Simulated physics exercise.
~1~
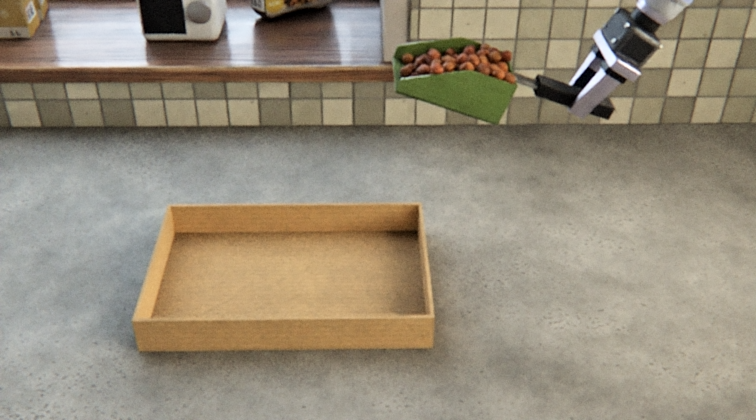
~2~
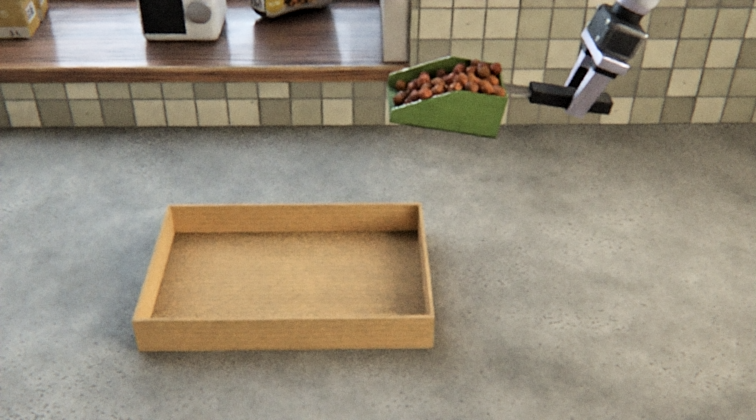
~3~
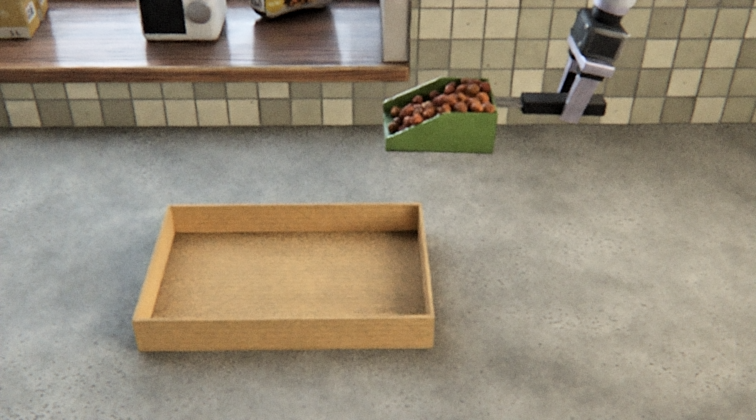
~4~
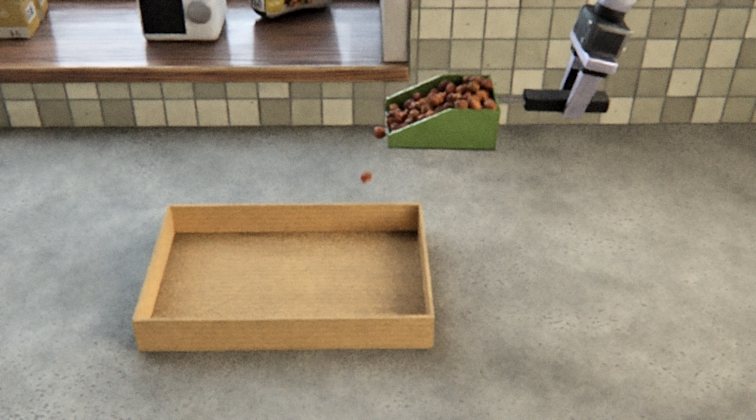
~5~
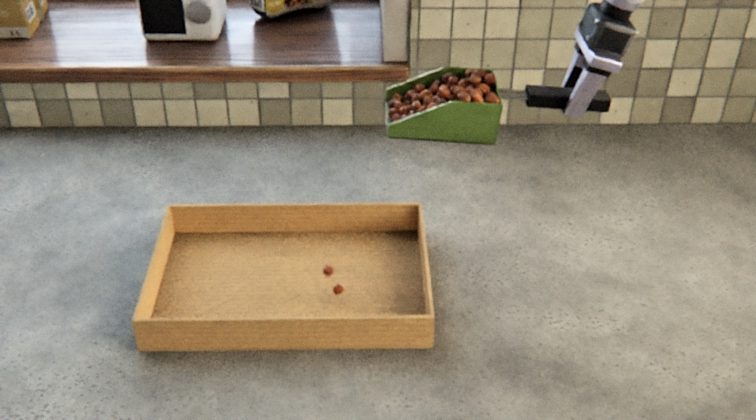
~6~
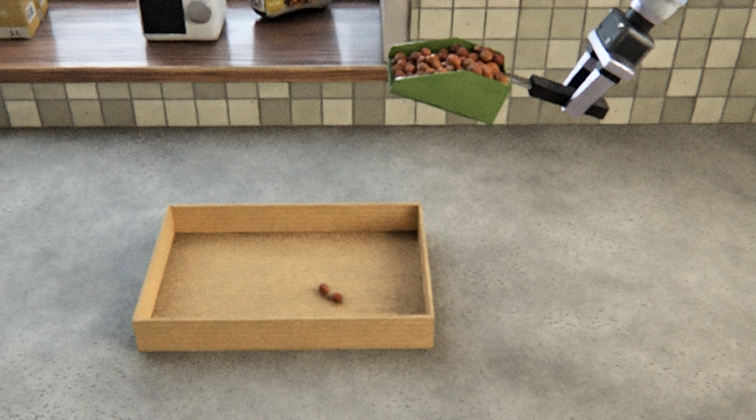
A green scoop heaped with brown nuts, held by a robot arm above a grey counter, lowered and tipped slightly toward a wooden tray until two nuts dropped in, then tilted back and rose, still full, leaving the pair lying together in the tray.
